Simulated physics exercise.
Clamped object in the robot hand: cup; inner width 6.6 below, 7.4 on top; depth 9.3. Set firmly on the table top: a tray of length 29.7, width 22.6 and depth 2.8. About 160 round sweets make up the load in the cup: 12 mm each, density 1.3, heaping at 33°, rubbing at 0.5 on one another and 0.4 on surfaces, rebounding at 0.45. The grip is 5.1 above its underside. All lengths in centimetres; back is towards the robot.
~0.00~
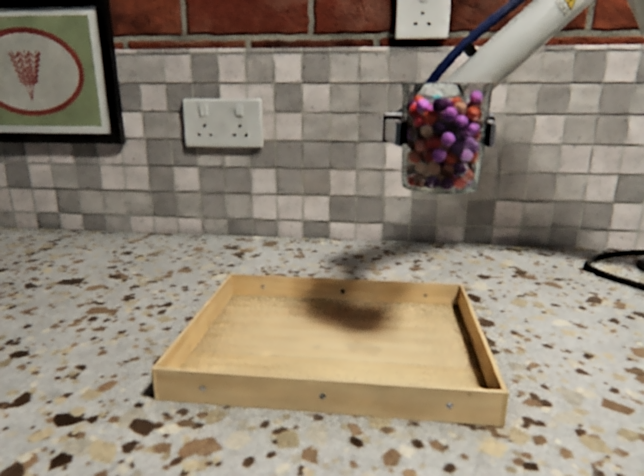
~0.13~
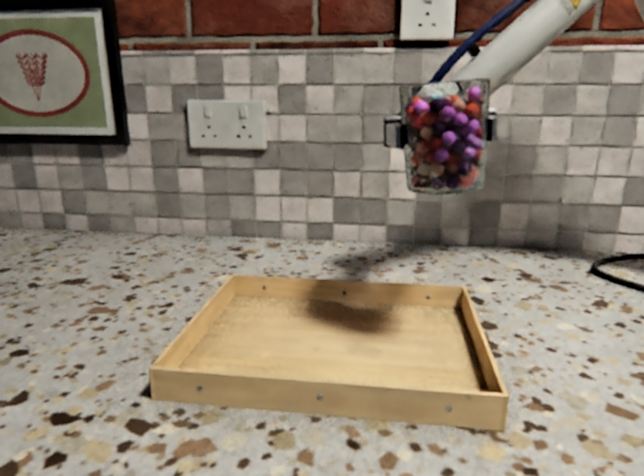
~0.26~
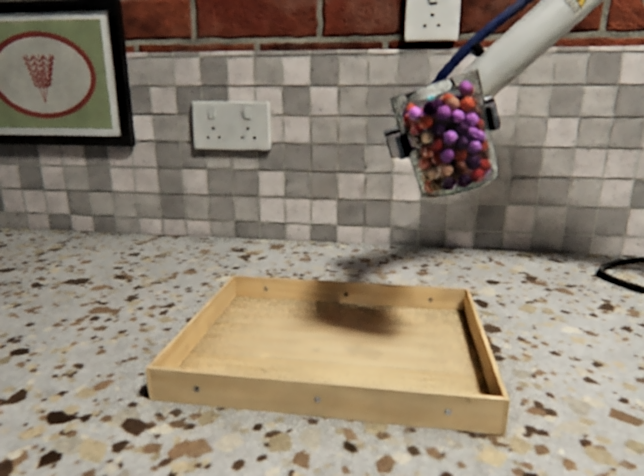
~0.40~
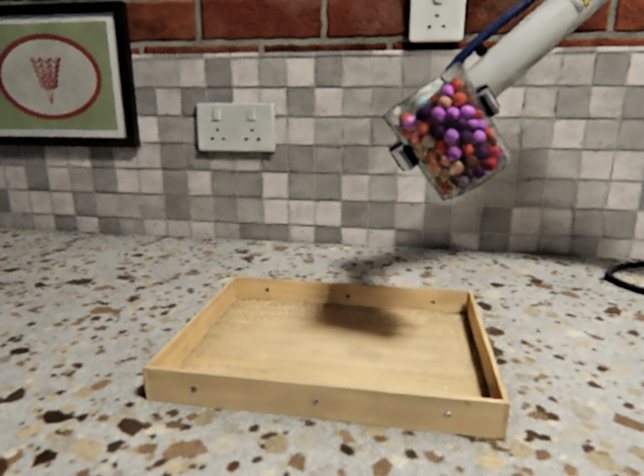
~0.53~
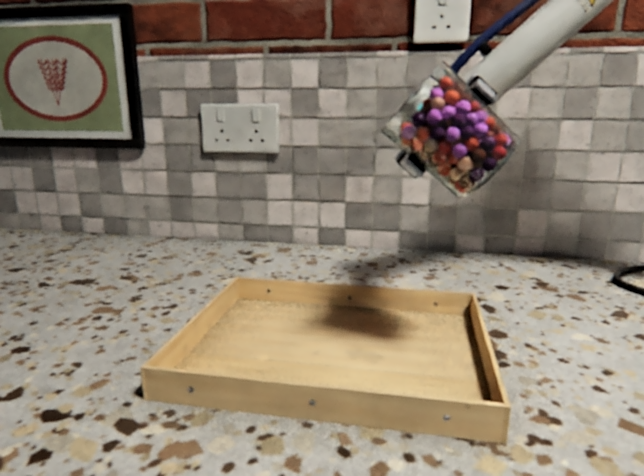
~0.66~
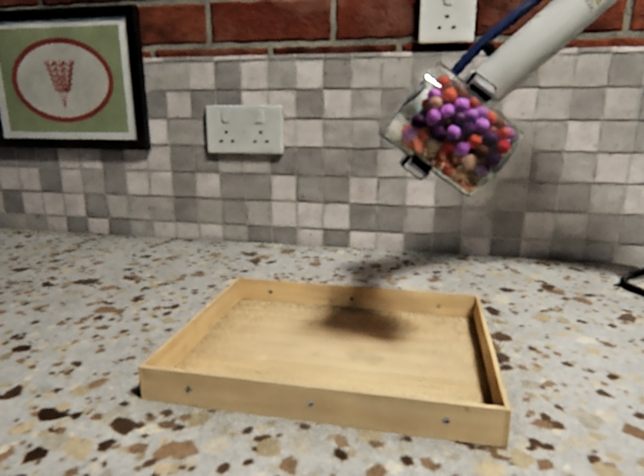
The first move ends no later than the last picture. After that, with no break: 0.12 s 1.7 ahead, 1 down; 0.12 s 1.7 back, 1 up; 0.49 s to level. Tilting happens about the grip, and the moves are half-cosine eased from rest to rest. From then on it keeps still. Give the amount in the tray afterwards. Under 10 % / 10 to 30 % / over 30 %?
Under 10 %.
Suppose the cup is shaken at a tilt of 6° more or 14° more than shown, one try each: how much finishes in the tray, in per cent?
First try near 0 %, second near 5 %.
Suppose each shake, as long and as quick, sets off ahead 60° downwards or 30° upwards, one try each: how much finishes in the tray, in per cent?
Try one gives about 0 in a hundred, try two about 0 in a hundred.
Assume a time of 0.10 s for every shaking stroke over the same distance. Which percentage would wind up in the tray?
Roughly 0 in a hundred.
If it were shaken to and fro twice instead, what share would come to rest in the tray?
Then roughly 0 percent.
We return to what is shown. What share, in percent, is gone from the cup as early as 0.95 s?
About 0 per cent by then.
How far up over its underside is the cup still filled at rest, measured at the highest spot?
Roughly 9.0 cm.
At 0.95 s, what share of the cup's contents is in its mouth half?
I'd say close to 45 per cent.
After 0.95 s, tilted 53° forward, highest piece 26 above the table; 162 in the cup.
After 1.24 s, tilted 11° forward, highest piece 26 above the table; 162 in the cup.
After 1.59 s, level, highest piece 27 above the table; 162 in the cup.
After 2.64 s, level, highest piece 26 above the table; 162 in the cup.
In the end, 162 in the cup. That is 0 % in the tray.
